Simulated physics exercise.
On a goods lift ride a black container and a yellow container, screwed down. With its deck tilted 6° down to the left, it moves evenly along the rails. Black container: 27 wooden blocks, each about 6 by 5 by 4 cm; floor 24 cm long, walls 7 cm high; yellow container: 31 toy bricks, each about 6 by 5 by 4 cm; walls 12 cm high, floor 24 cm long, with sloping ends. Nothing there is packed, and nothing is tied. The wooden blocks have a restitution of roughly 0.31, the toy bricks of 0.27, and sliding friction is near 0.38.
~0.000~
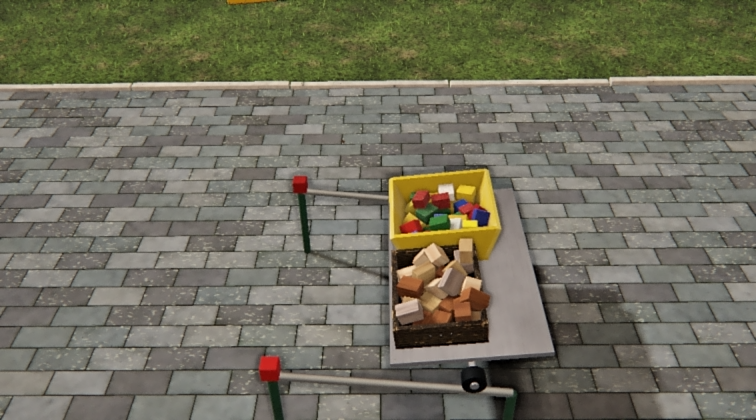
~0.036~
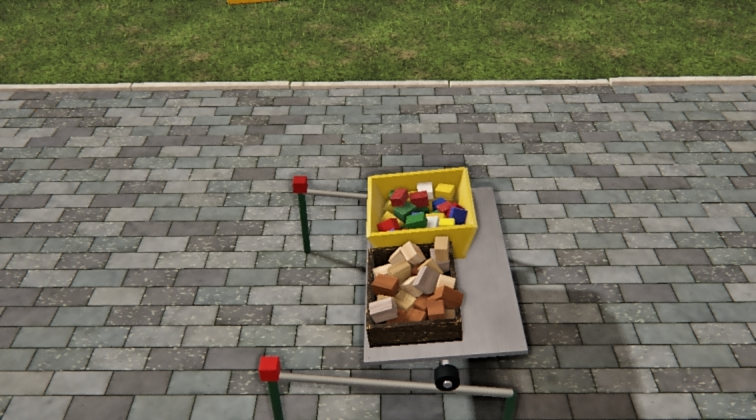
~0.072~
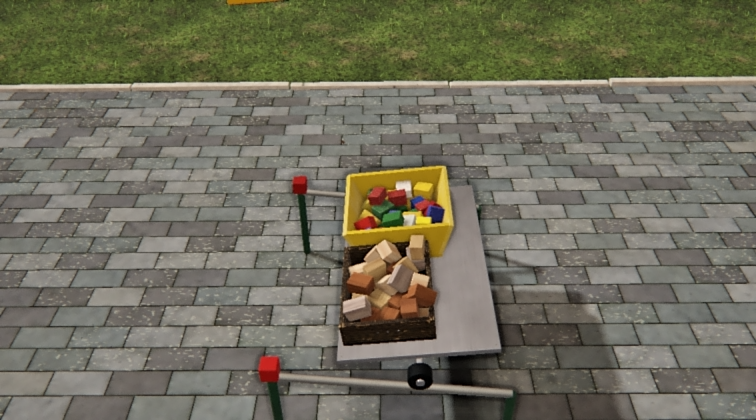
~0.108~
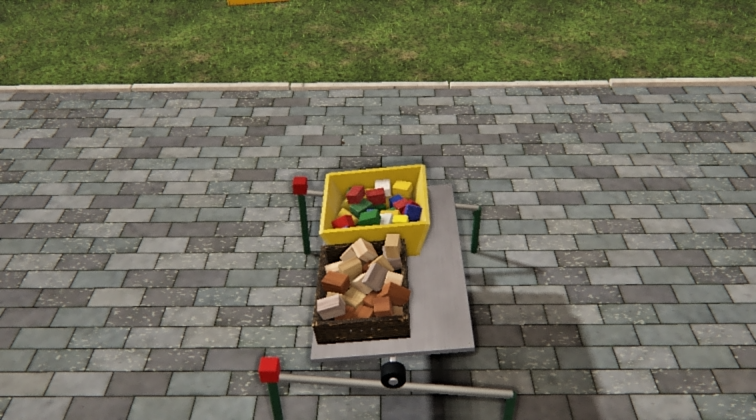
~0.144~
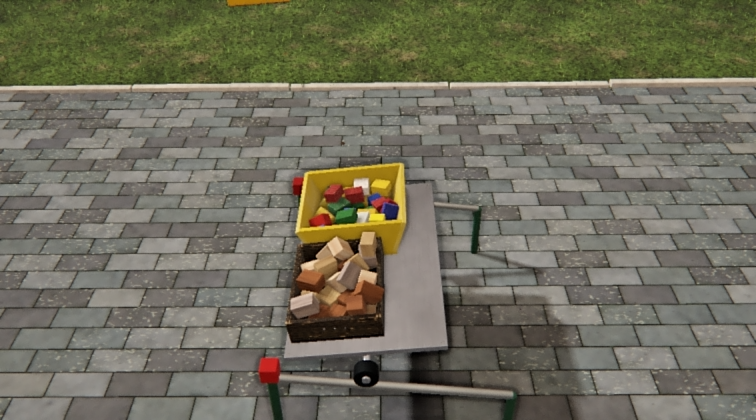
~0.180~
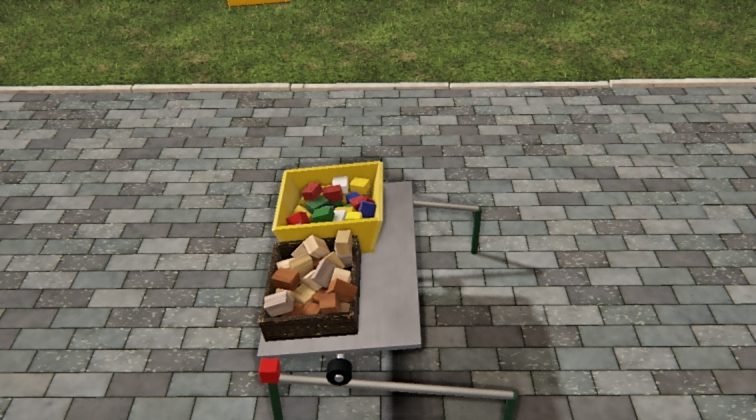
To begin with, a grey platform carrying a yellow container of colourful blocks and a dark container of wooden blocks sits toward the right of two rails above grey paving. It then slides steadily left along them, and by the end both containers are further left, still full.
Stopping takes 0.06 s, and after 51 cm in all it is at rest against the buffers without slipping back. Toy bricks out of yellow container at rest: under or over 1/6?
The loss ends up on the lighter side of a sixth.
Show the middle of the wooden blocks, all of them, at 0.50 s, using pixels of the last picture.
They're centred near (248, 281).
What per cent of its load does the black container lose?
Lost: Black container 25 per cent.
After 0.22 s, it meets the buffers.
After 0.34 s, the black container is down by 1 of 27 and the yellow container has all 31.
After 0.50 s, the black container is down by 6 of 27 and the yellow container is down by 2 of 31.
After 0.72 s, the black container is down by 7 of 27 and the yellow container is down by 2 of 31.
Outcome (at 1.27 s), the black container is down by 7 of 27 and the yellow container is down by 2 of 31. Asked share, 2 of 31, 6 per cent.
